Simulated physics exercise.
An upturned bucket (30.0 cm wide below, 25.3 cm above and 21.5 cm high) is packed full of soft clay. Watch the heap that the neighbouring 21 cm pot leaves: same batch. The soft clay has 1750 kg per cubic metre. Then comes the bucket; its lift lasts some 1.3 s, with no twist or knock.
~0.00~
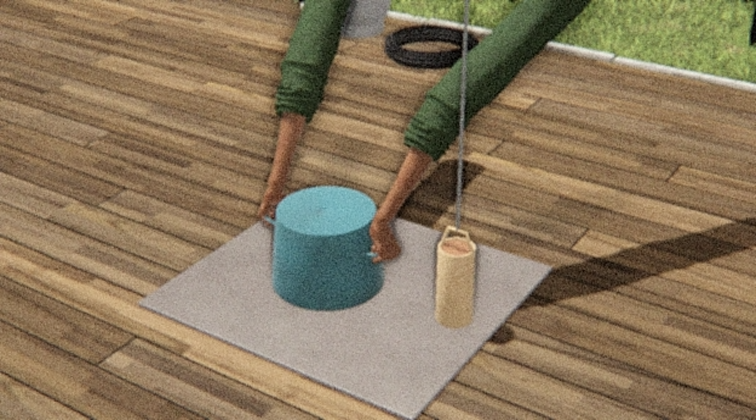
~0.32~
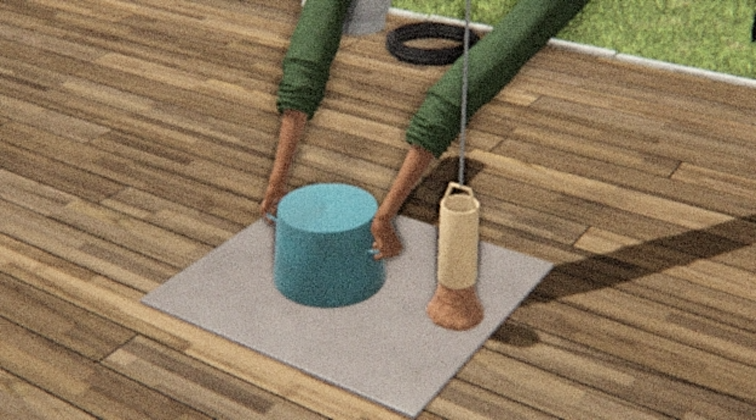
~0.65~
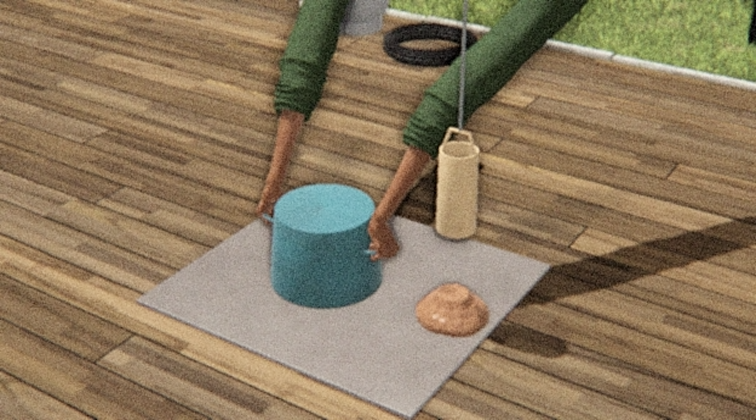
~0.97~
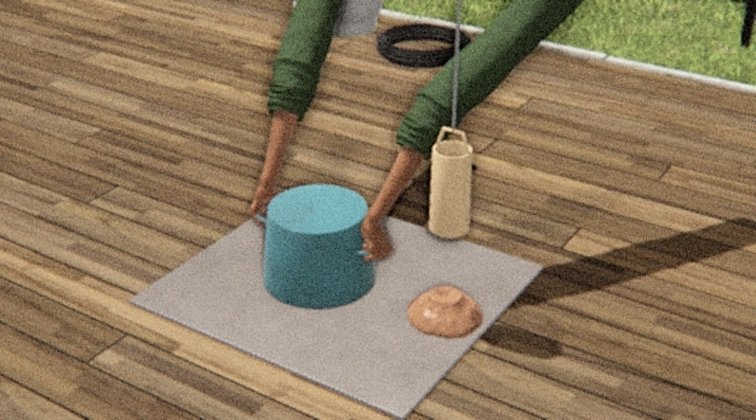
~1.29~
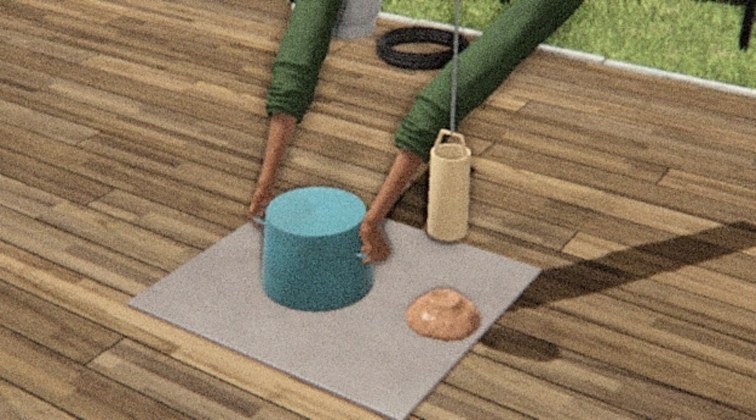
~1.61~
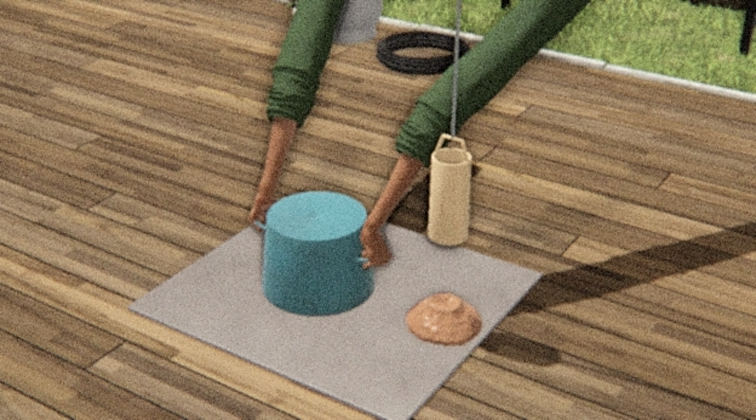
A tall tan pot lifts off a slumping clay heap while hands hold a teal bucket still.
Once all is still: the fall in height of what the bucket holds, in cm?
Some 13 cm.
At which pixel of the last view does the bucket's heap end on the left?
Near (217, 293).
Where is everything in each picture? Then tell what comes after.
Middle of the pot's mouth at (457, 248), still down; middle of the bucket's top at (326, 211), not yet moved, in the first picture.
Middle of the pot's mouth at (460, 205), raised 11 cm; middle of the bucket's top at (328, 208), not yet moved, in the second picture.
Middle of the pot's mouth at (459, 151), raised 26 cm; the pot's heap 7.3 cm high and 19 cm wide, top at (453, 294); middle of the bucket's top at (325, 209), not yet moved, in the third picture.
Middle of the pot's mouth at (453, 150), raised 26 cm; the pot's heap 7.0 cm high and 19 cm wide, top at (446, 295); middle of the bucket's top at (318, 209), not yet moved, in the fourth picture.
Middle of the pot's mouth at (451, 153), raised 26 cm; the pot's heap 6.9 cm high and 20 cm wide, top at (444, 298); middle of the bucket's top at (316, 212), not yet moved, in the fifth picture.
Middle of the pot's mouth at (452, 158), raised 26 cm; the pot's heap 6.8 cm high and 20 cm wide, top at (445, 303); middle of the bucket's top at (317, 216), not yet moved, in the sixth picture.
After 1.9 s, the bucket is up 4.1 cm; the soft clay has come down 2.3 cm to 19 cm and is 34 cm wide.
After 2.3 s, the bucket is up 14 cm; the soft clay has come down 12 cm to 9.1 cm and is 52 cm wide.
After 2.6 s, the bucket is up 22 cm; the soft clay has come down 13 cm to 8.4 cm and is 54 cm wide.
After 3.0 s, the bucket is clear; the soft clay has come down 13 cm to 8.4 cm and is 55 cm wide.
After 4.2 s, at rest, the bucket is clear; the soft clay has come down 13 cm to 8.3 cm and is 55 cm wide.
